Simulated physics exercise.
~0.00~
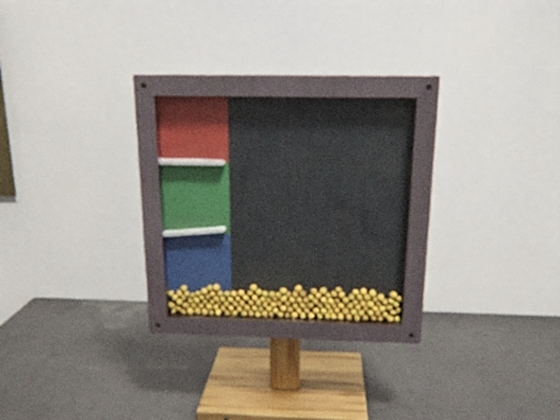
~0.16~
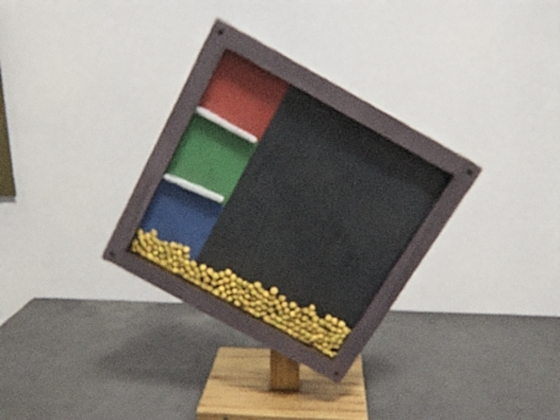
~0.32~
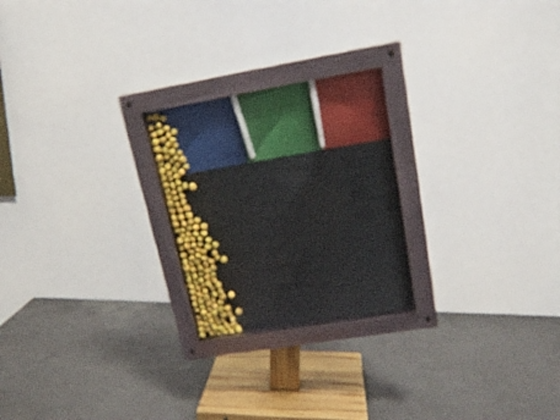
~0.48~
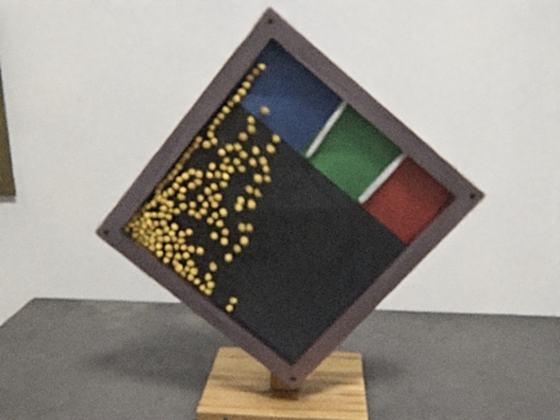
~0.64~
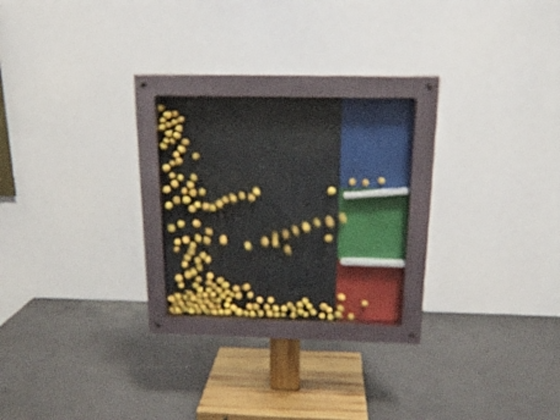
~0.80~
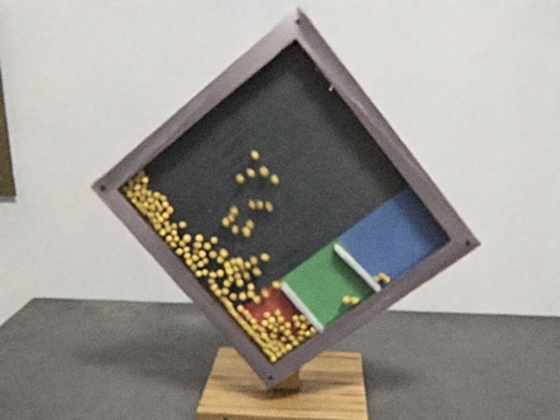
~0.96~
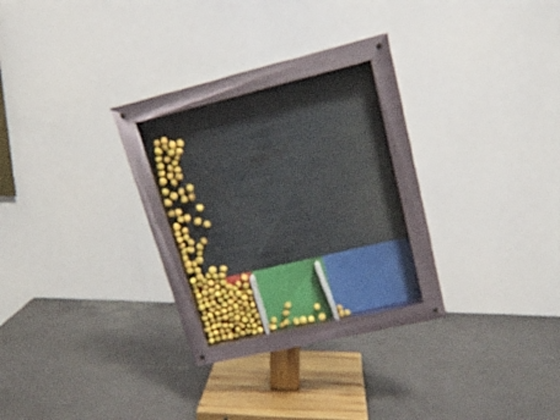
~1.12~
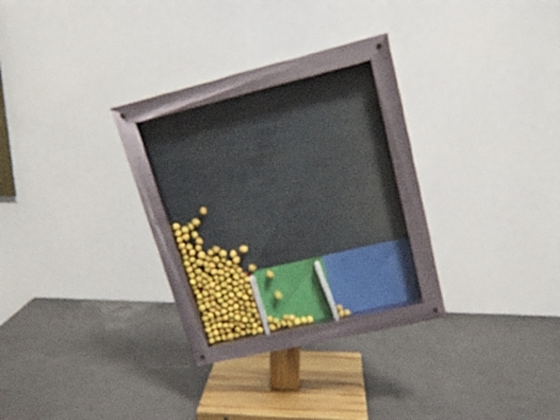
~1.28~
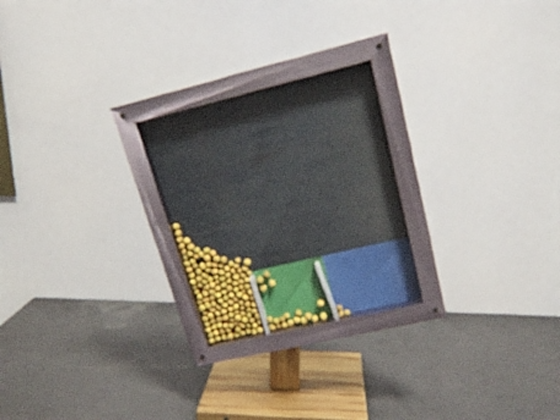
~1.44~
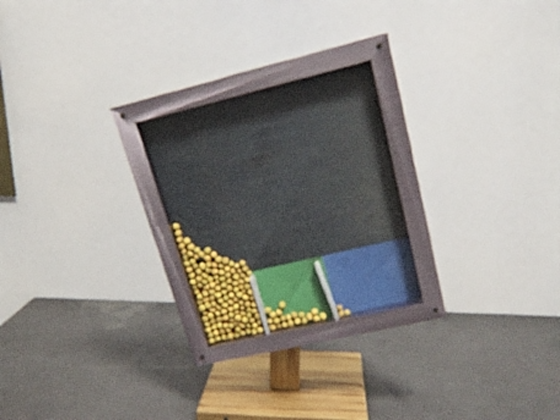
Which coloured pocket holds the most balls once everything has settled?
The red pocket holds the most, with balls packed inside it and heaped up above it against the left wall.
